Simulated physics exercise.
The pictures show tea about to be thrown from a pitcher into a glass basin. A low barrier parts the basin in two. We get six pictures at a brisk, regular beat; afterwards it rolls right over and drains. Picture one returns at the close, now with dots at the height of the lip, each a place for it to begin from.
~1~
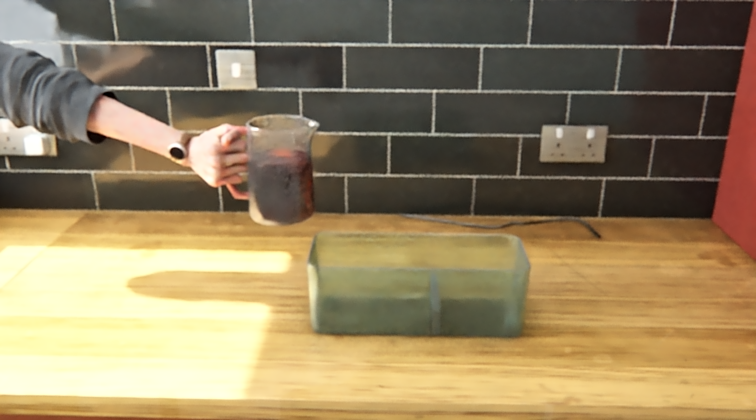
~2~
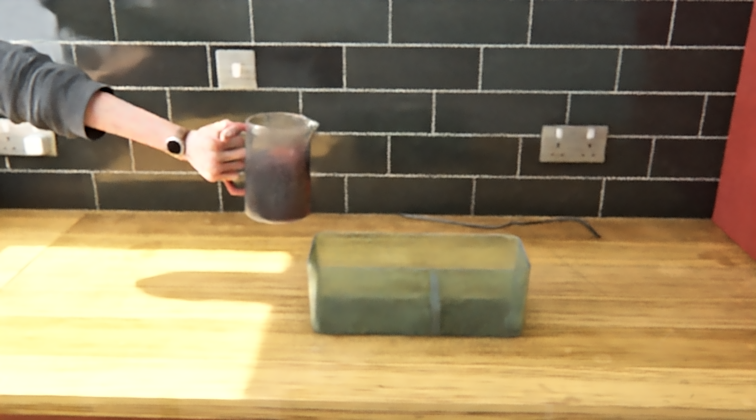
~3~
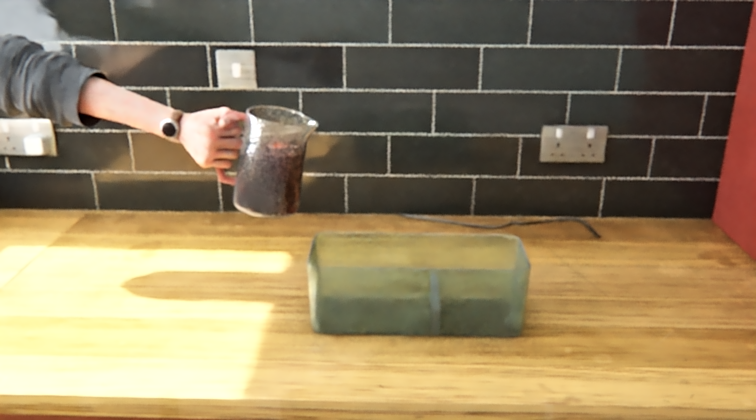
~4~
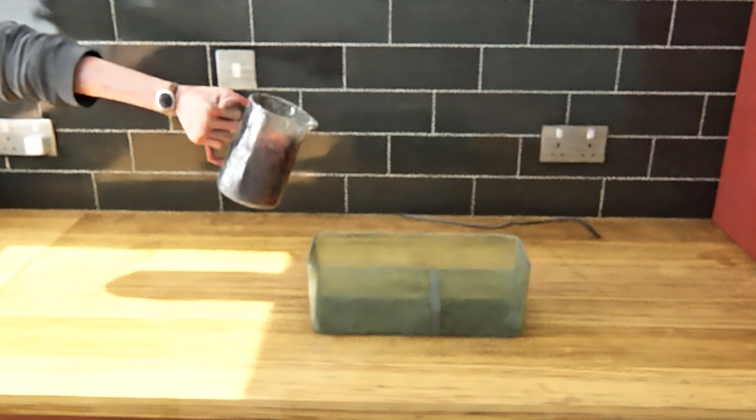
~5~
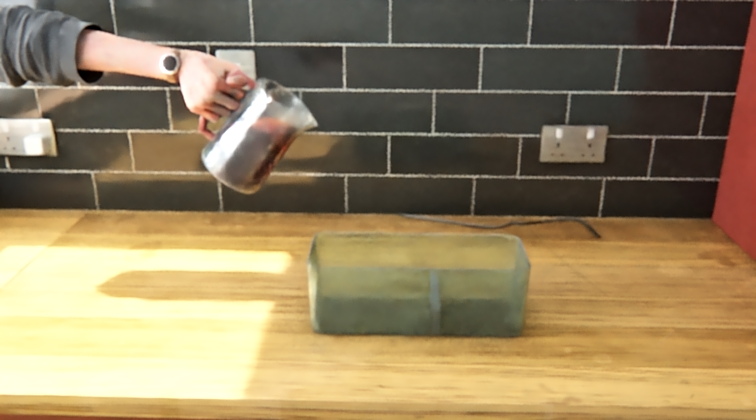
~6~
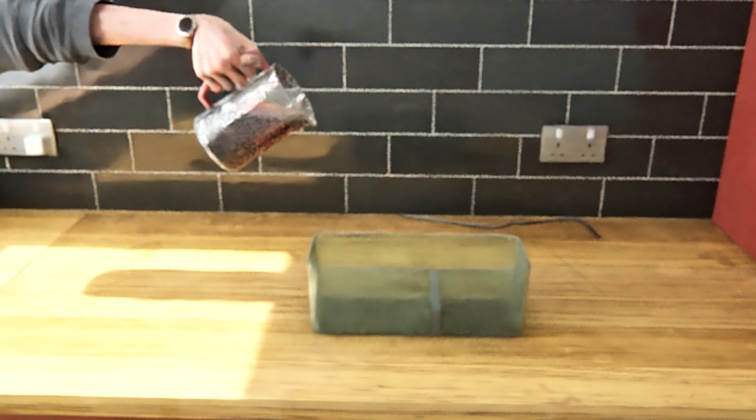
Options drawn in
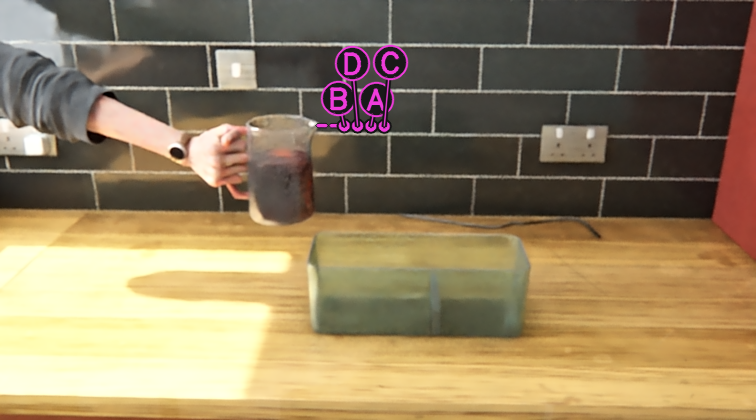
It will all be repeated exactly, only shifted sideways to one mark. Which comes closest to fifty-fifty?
Go for B.
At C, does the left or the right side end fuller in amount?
More ends on the right.
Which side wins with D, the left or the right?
The right one.
On the marked copy, A at (370, 126); B at (344, 125); C at (384, 126); D at (357, 125).
Choosing A, about 15 % ends left of the wall and 78 % right of it; 6 % is lost outside.
Choosing B, about 50 % ends left of the wall and 45 % right of it; 4 % is lost outside.
Choosing C, about 16 % ends left of the wall and 77 % right of it; 8 % is lost outside.
Choosing D, about 26 % ends left of the wall and 69 % right of it; 6 % is lost outside.
